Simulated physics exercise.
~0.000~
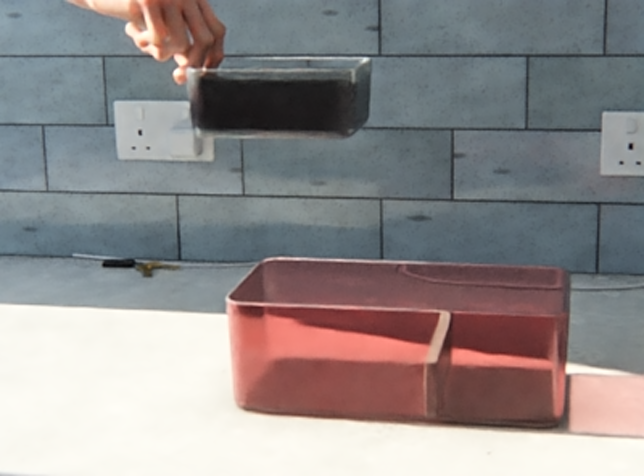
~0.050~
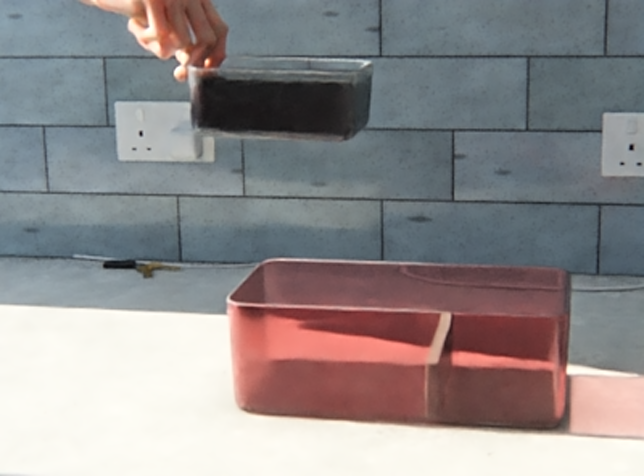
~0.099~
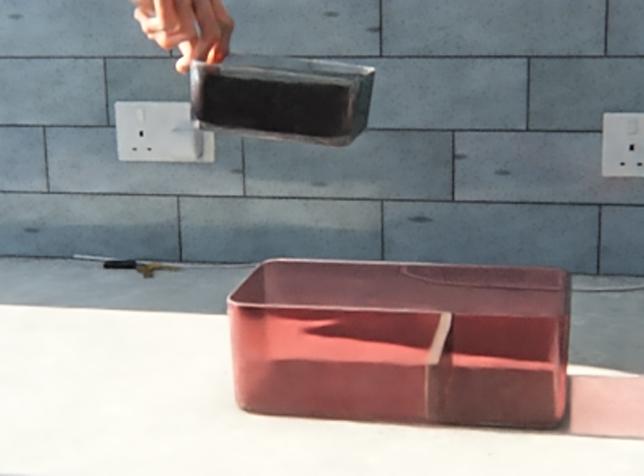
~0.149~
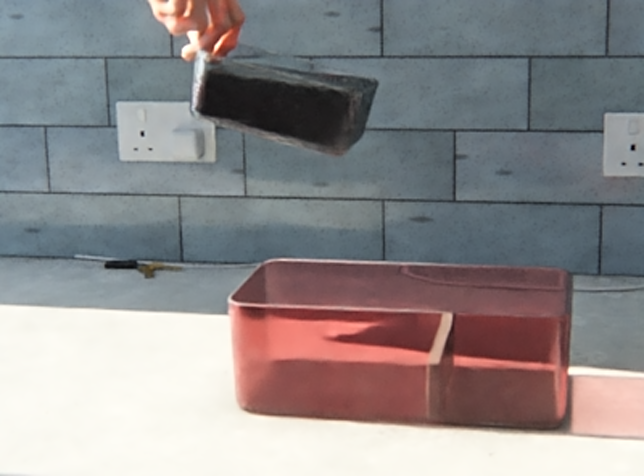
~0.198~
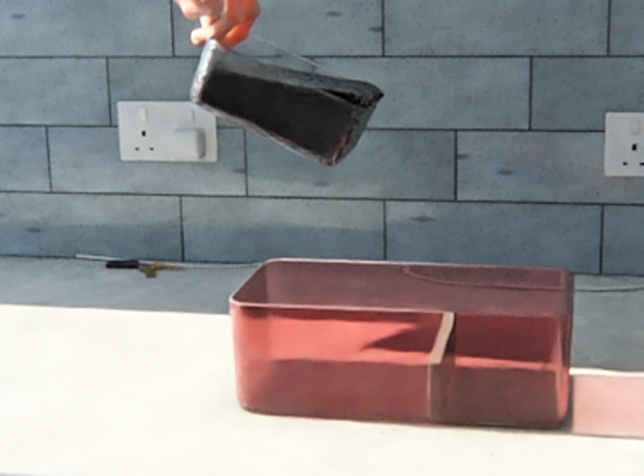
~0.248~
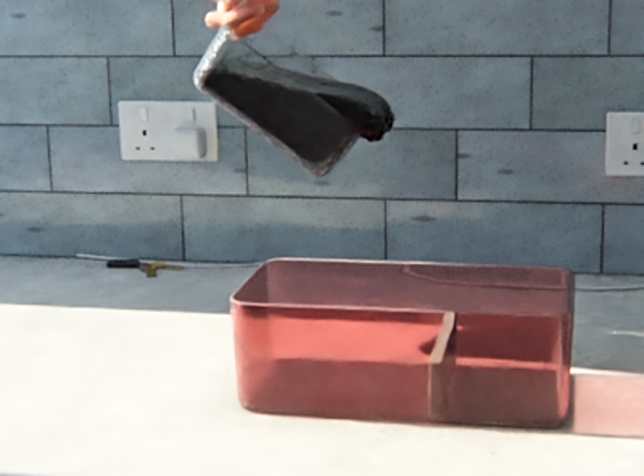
Above a long red basin, a hand tilts an oblong tub until dark liquid spills out.
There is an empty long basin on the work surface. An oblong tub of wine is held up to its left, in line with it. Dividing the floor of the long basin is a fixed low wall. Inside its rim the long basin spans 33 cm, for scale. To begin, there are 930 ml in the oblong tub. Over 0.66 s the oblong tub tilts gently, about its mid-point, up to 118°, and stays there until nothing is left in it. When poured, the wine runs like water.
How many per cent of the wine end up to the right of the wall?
About 33 per cent.
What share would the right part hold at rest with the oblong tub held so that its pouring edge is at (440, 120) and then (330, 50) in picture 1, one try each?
In turn about 70 and 5 per cent.
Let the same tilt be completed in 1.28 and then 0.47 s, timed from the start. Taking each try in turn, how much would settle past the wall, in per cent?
The first try gives 55 percent and the second 10 percent.
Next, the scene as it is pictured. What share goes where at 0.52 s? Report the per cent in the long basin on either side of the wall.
Left roughly 18, right roughly 28.
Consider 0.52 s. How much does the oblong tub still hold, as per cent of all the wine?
Roughly 6 %.
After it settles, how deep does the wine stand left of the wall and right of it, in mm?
Left roughly 18 mm; right roughly 16 mm.
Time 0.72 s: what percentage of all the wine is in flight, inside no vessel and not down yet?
10 in a hundred, give or take.
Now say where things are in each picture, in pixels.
In the first frame, tilt 0°; pouring edge (363, 66); surface from (205, 74) to (362, 75); the long basin's rim runs from (245, 281) to (569, 292); the wall's top is at (440, 337).
In the second frame, tilt 2°; pouring edge (365, 70); surface from (206, 74) to (364, 77).
In the third frame, tilt 6°; pouring edge (367, 77); surface from (208, 71) to (365, 80).
In the fourth frame, tilt 14°; pouring edge (370, 89); surface from (212, 69) to (370, 84).
In the fifth frame, tilt 24°; pouring edge (372, 104); surface from (212, 68) to (373, 97); 3 per cent is over the edge.
In the sixth frame, tilt 37°; pouring edge (369, 122); surface from (214, 63) to (349, 96); 11 per cent is over the edge.
By 0.52 s the tilt is 106° and 6 per cent is still to pour, 18 is left of the wall and 29 right of it.
By 0.72 s the tilt is 118° and 0 per cent is still to pour, 55 is left of the wall and 30 right of it.
By 0.93 s the tilt is 118° and 0 per cent is still to pour, 58 is left of the wall and 32 right of it.
By 1.16 s the tilt is 118° and 0 per cent is still to pour, 59 is left of the wall and 33 right of it.
At rest 59 per cent lies left of the wall, 33 right of it and 8 outside.
